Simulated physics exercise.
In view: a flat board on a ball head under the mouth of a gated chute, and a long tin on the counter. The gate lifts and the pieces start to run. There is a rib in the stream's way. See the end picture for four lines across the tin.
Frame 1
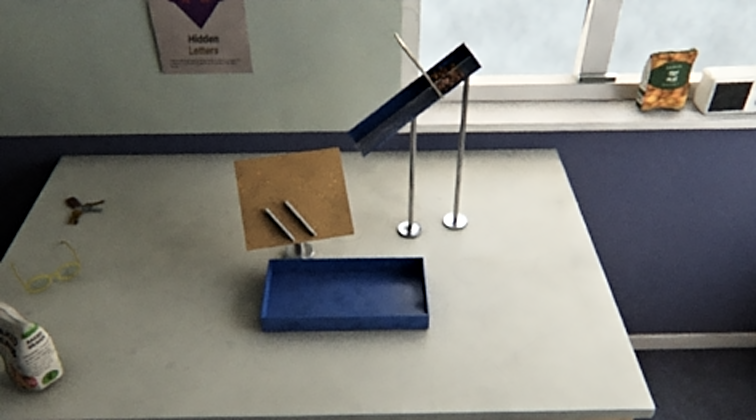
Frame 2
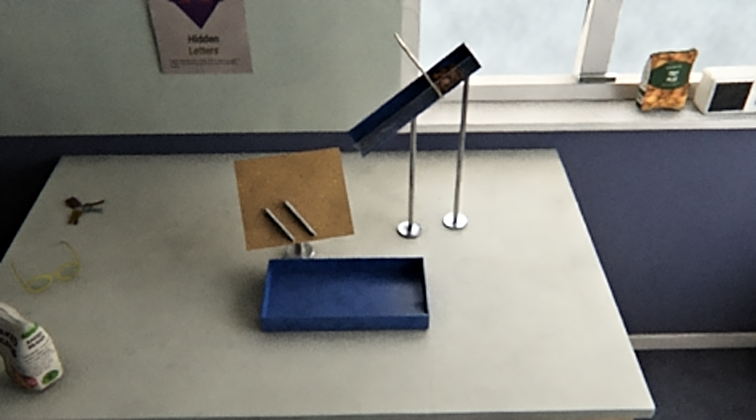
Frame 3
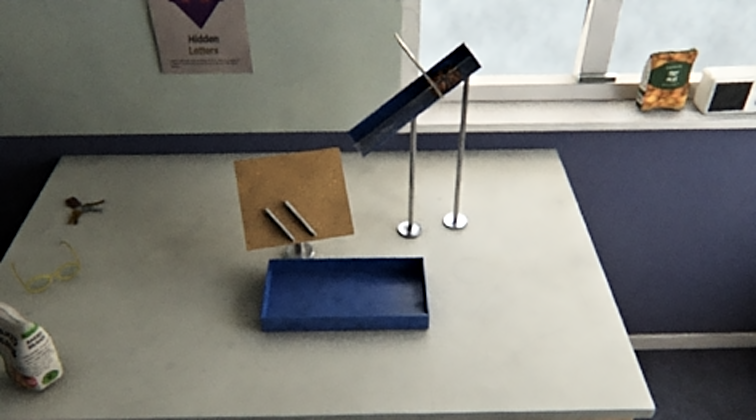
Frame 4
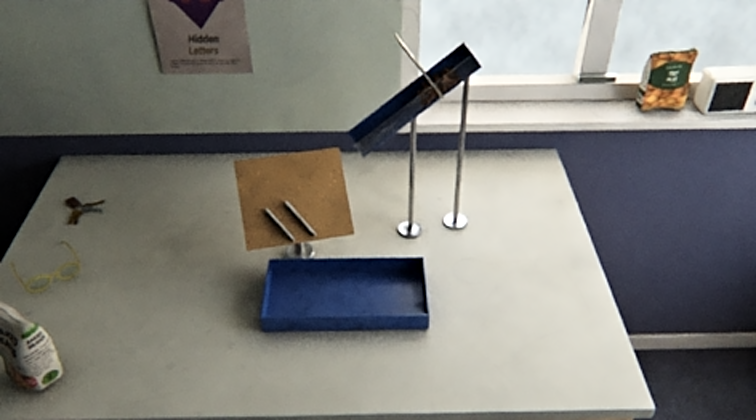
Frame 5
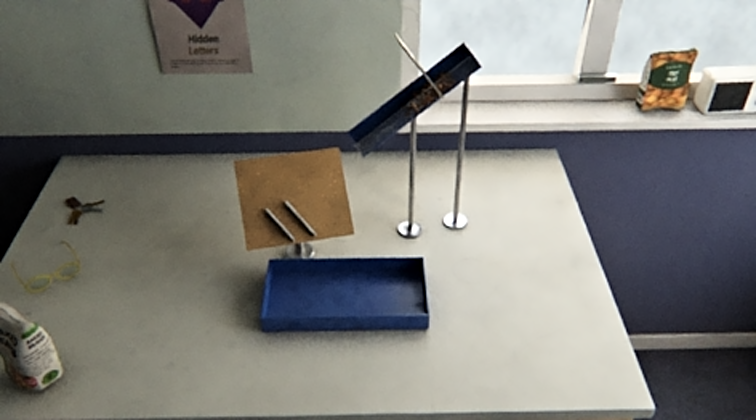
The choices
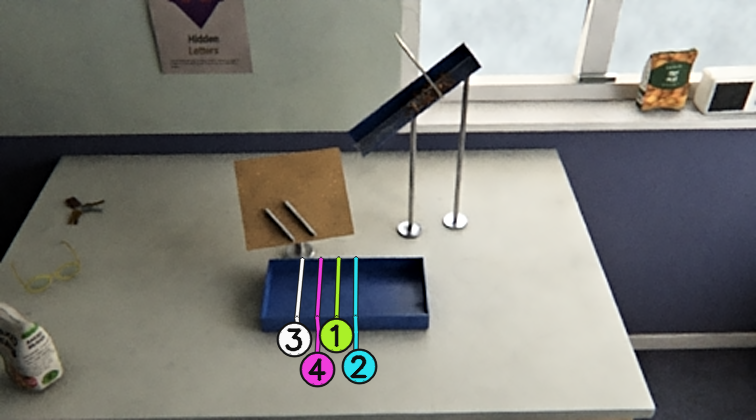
In the video, small brown pieces near the top of a tilted blue chute on metal stands slide a short way down it, while the tan board with two raised strips and the empty blue tray below stay still.
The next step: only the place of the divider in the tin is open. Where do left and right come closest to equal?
Choose 1.
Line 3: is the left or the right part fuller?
Right.
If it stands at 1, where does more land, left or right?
The left side.
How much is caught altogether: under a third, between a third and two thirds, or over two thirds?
About that: Over two thirds.
On the marked copy, line 1 crosses the front rim at (336, 316); line 2 crosses the front rim at (355, 316); line 3 crosses the front rim at (296, 317); line 4 crosses the front rim at (317, 317).
With 1, of what is caught, roughly two thirds on the left of the divider, roughly a third on the right.
With 2, of what is caught, almost all on the left of the divider, just a few on the right.
With 3, of what is caught, about a tenth on the left of the divider, almost all on the right.
With 4, of what is caught, about a tenth on the left of the divider, the larger part on the right.
